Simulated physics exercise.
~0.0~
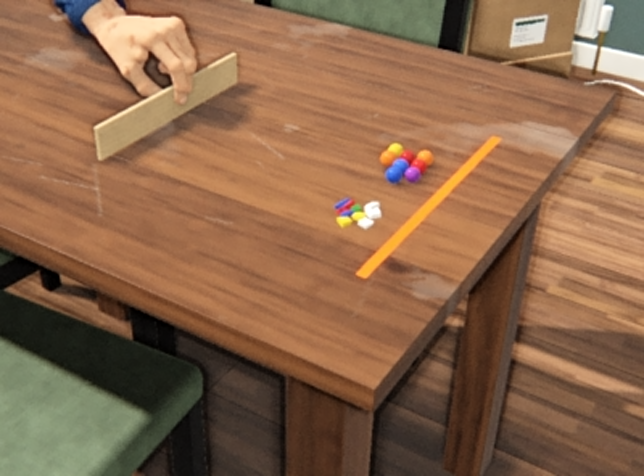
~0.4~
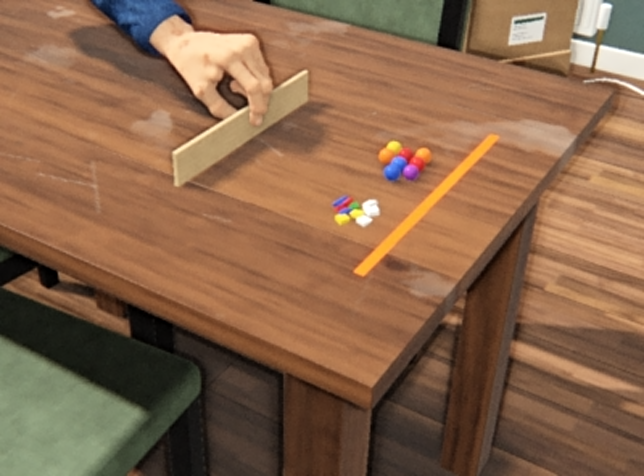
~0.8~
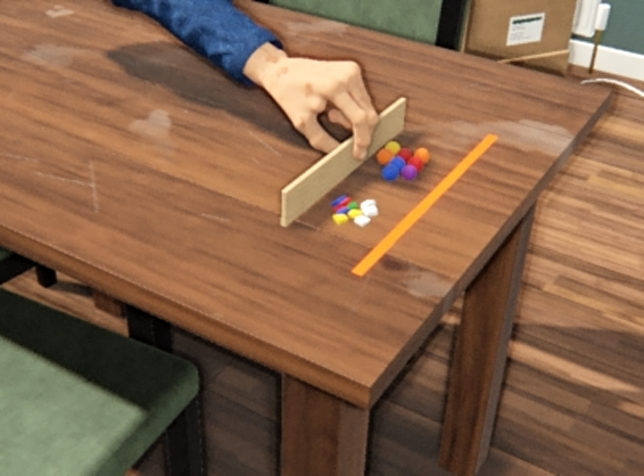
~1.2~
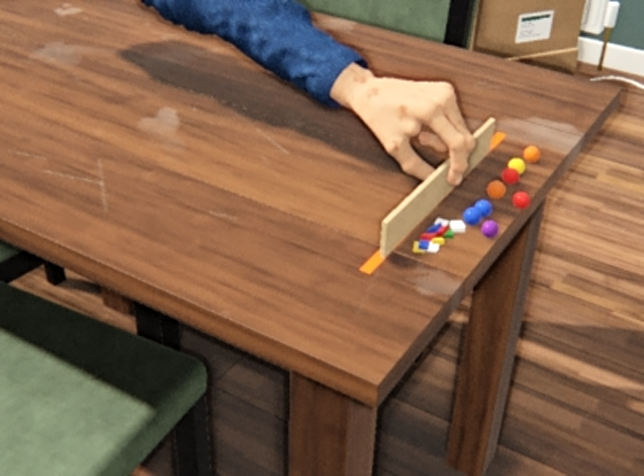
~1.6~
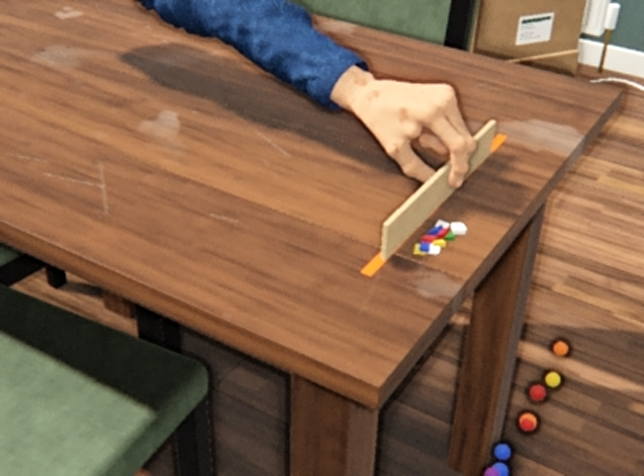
A hand slides a card right to orange tape, and only the colorful balls roll off the table.
